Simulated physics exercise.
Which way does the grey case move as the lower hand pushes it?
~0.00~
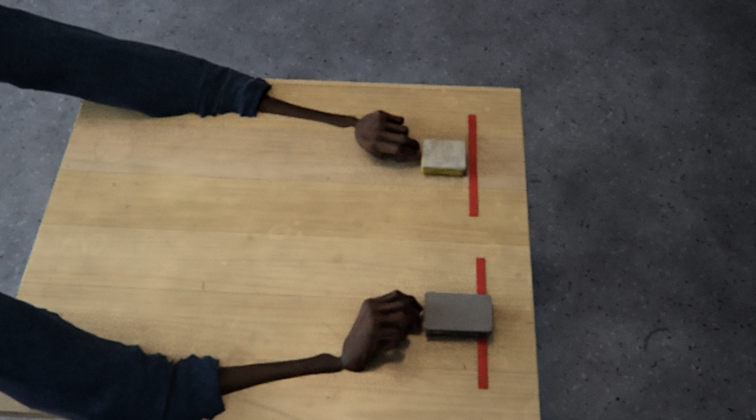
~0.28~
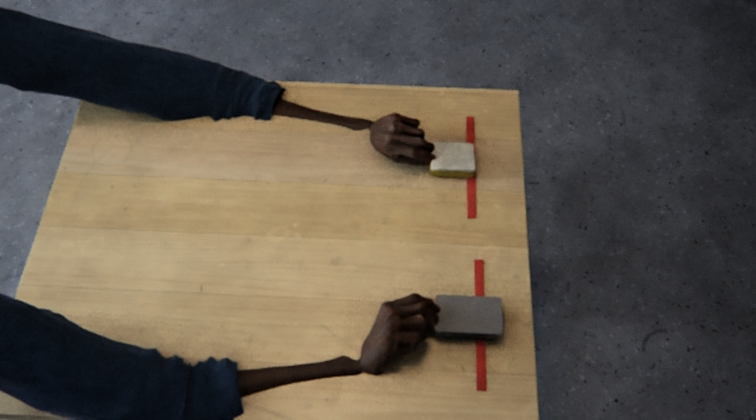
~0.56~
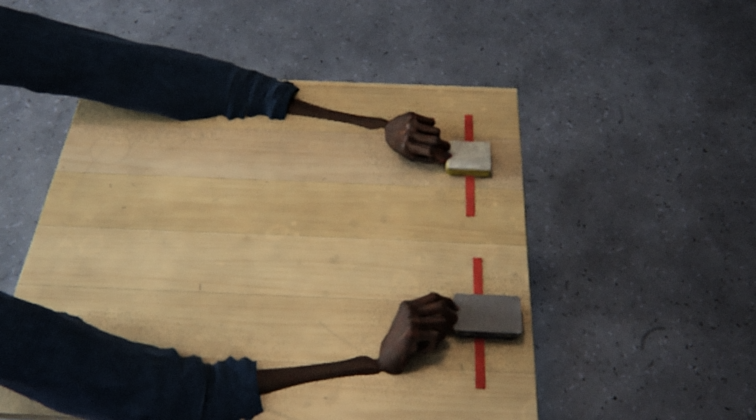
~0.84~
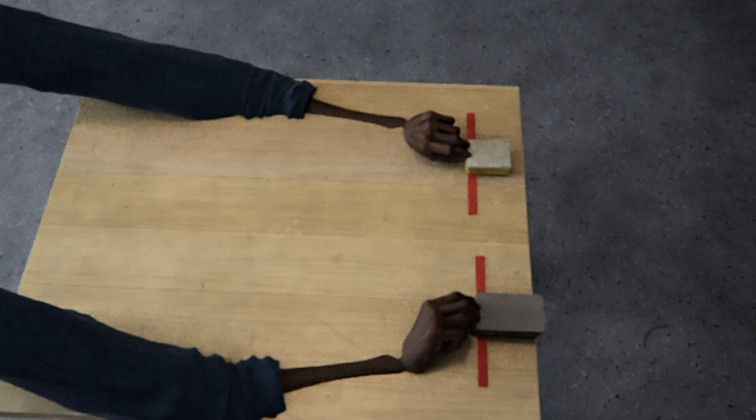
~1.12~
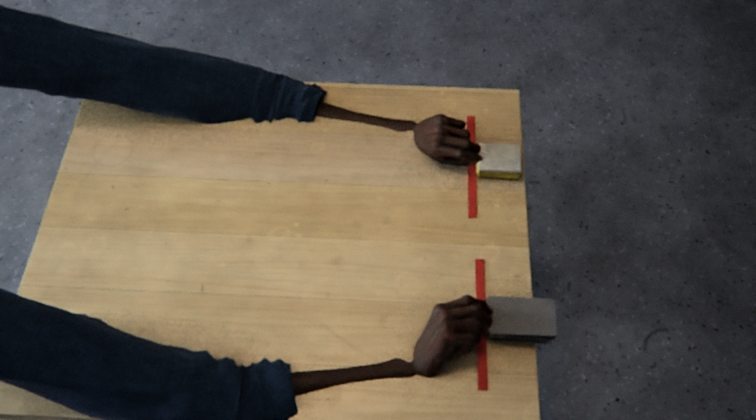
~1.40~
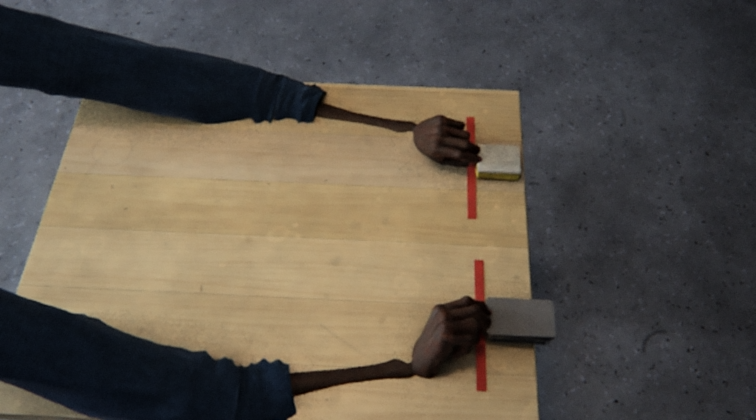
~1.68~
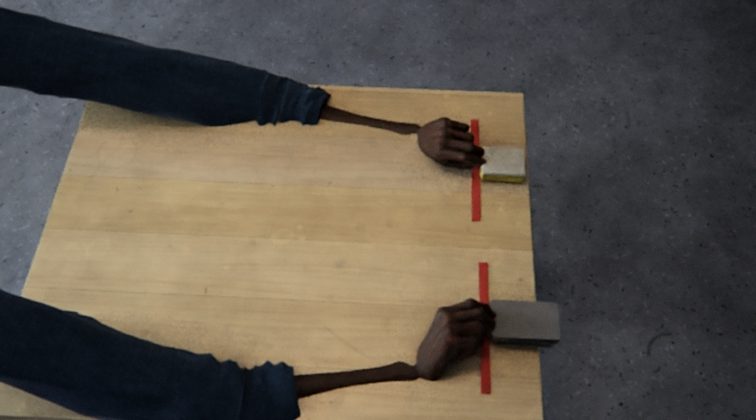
The grey case moves to the right, across the red tape and towards the table's edge.
